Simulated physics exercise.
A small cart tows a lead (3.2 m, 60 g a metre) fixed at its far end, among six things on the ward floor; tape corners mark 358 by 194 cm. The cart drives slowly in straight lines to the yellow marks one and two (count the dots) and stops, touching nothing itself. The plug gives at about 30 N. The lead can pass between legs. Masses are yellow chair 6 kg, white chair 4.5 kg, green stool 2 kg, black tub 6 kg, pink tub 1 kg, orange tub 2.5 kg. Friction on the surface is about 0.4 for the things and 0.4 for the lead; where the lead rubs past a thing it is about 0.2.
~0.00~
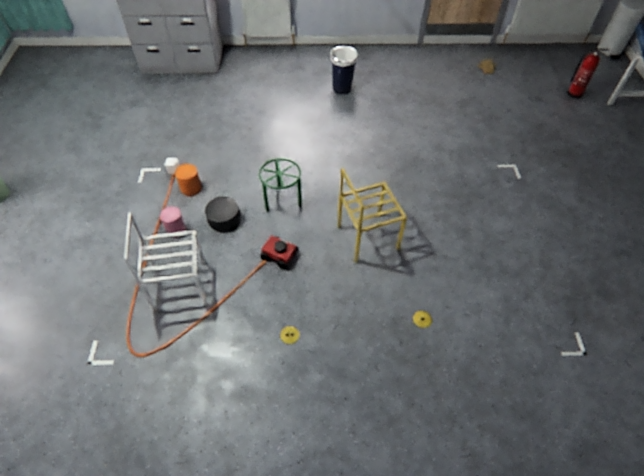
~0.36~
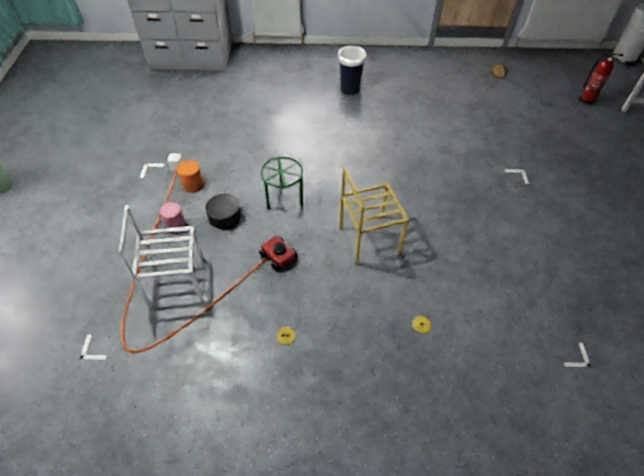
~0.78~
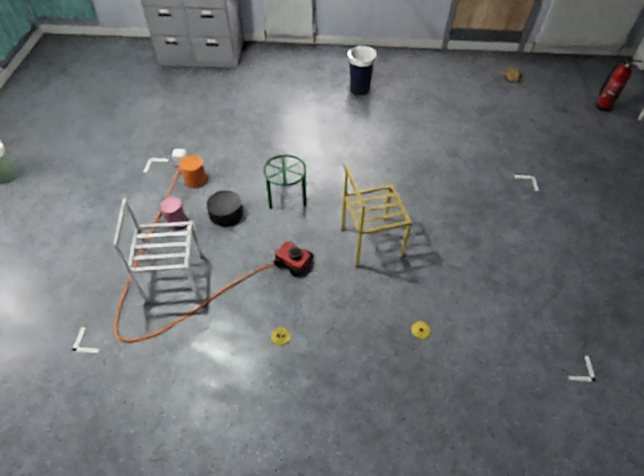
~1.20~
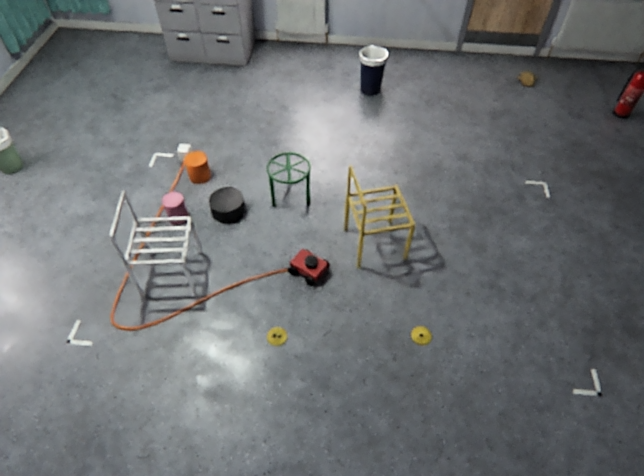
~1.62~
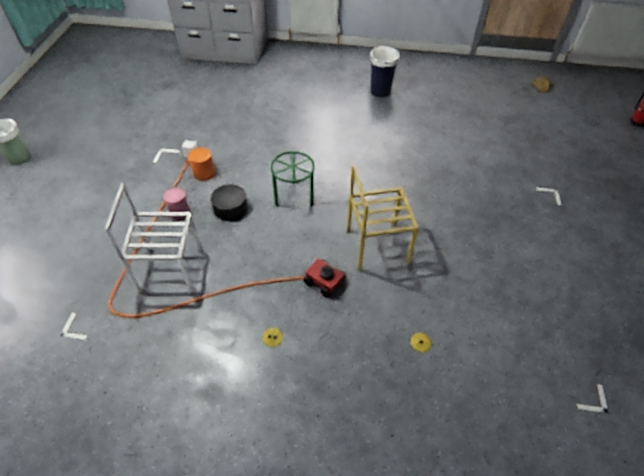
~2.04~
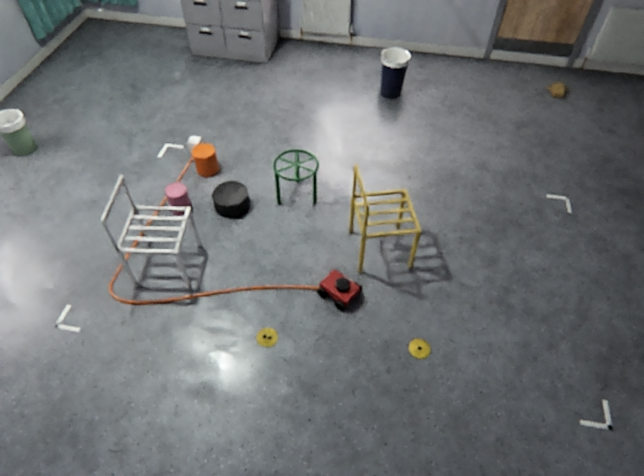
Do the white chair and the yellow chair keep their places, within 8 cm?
The white chair leaves its place, the yellow chair keeps its place.
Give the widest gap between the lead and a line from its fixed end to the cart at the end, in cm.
Some 50 cm.
At 3.3 s, cart at (376, 324), 15 N at the fixed end; nothing else has moved.
At 4.6 s, cart at (392, 346), lead slack at the fixed end; white chair 19 cm off its start.
At 5.9 s, cart at (322, 341), lead slack at the fixed end; white chair 19 cm off its start at (182, 218).
At 7.2 s, cart at (268, 337), lead slack at the fixed end; white chair 19 cm off its start.
At 7.6 s, cart at (268, 337), lead slack at the fixed end; white chair 19 cm off its start at (182, 218), yellow chair 0 cm off its start at (385, 212).
